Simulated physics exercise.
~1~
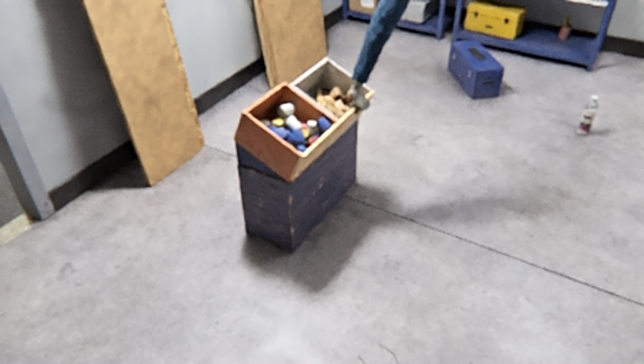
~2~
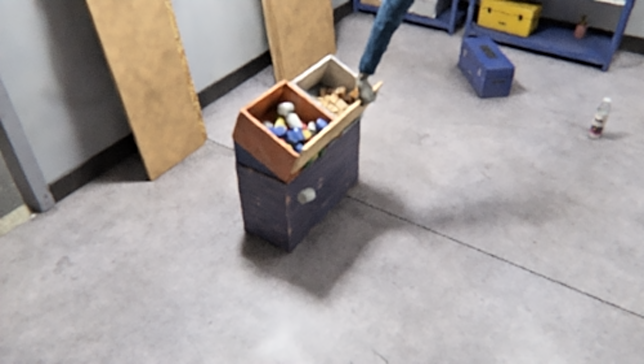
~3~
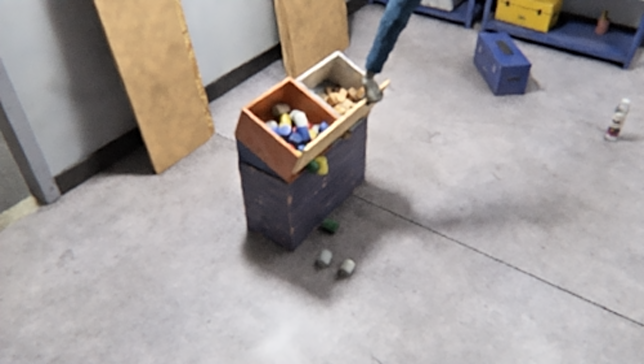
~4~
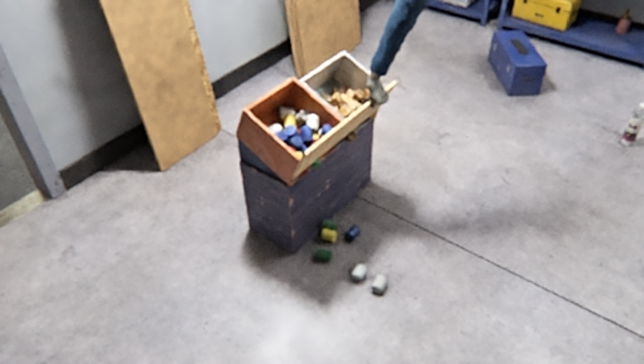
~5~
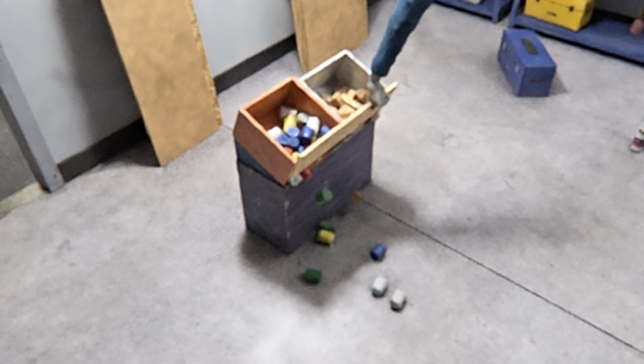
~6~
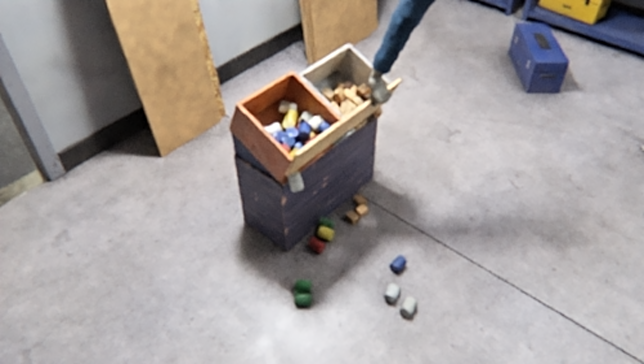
On a concrete floor, small jars then a few blocks tumble from two tilted bins.
